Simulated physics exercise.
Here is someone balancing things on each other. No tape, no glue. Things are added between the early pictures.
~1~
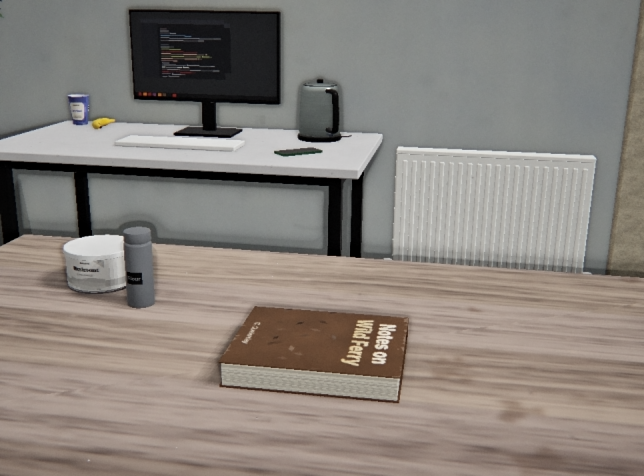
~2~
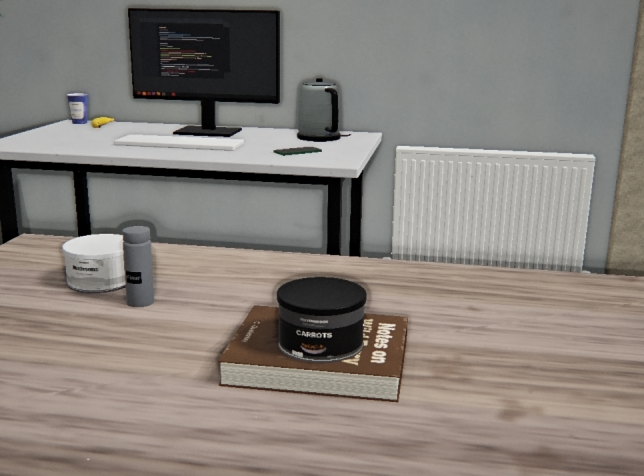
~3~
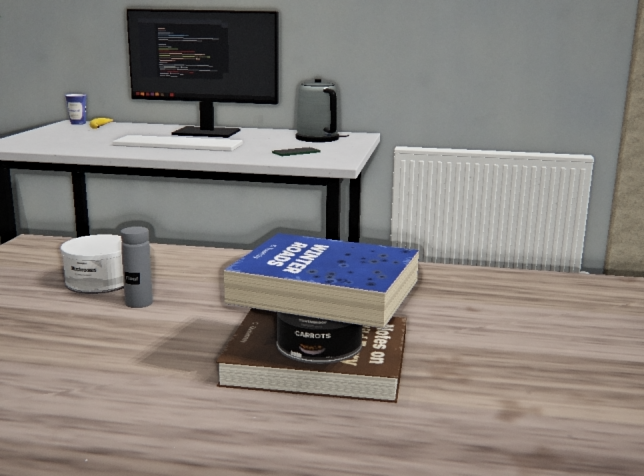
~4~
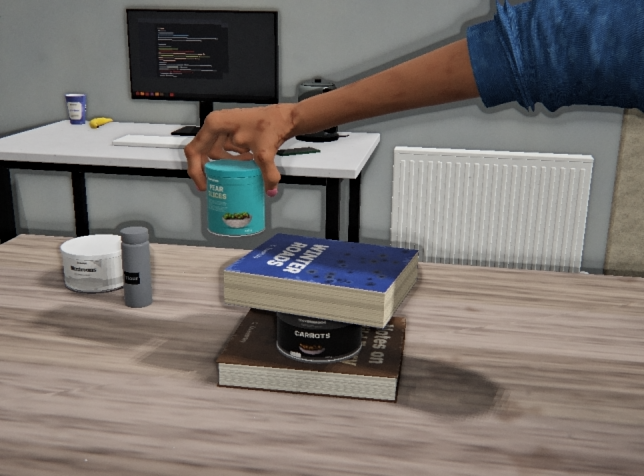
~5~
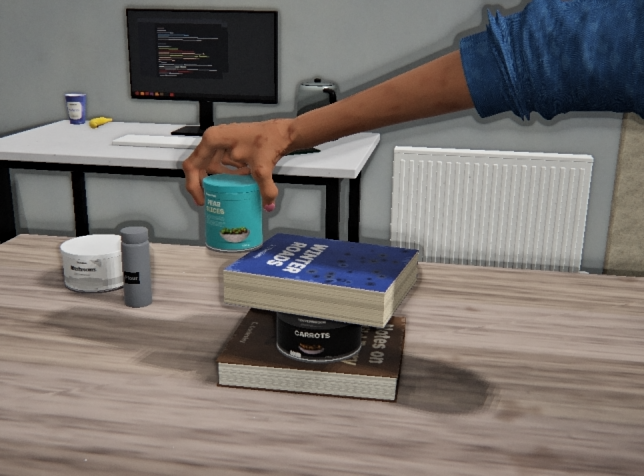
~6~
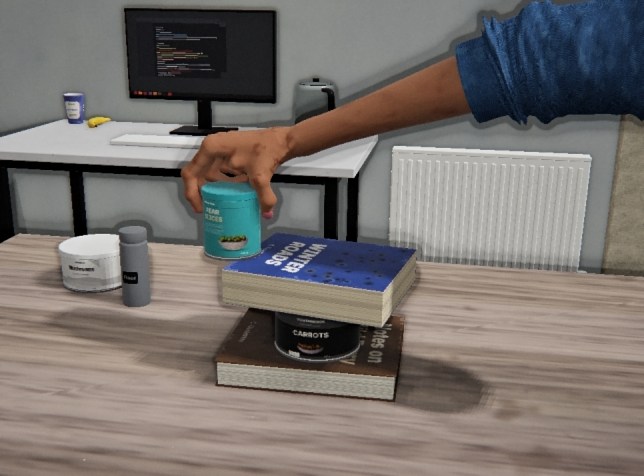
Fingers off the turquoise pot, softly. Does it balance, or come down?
As it turns out, it loses its balance.
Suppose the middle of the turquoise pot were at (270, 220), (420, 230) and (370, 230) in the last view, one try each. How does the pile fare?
In the first case it holds; in the second case it gives way; in the third case it stays up.
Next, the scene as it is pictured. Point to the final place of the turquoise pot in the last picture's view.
Around (185, 327).
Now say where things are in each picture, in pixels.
In the first picture, the last thing is not in view yet.
In the second picture, the last thing is not in view yet.
In the third picture, the last thing is not in view yet; grey shaker (137, 267).
In the fourth picture, still above its spot; turquoise pot (236, 198); white tub (98, 263).
In the fifth picture, still above its spot; turquoise pot (234, 213); brown book (317, 349).
In the sixth picture, in place under the hand; turquoise pot (232, 220).
Then, 0.30 s after the last picture, turquoise pot now fallen.
Then, 0.80 s after the last picture, nothing new.
At rest, fallen, turquoise pot; the other 5 in place. Seen from the same camera at the end, turquoise pot near (185, 326). The pile comes apart.
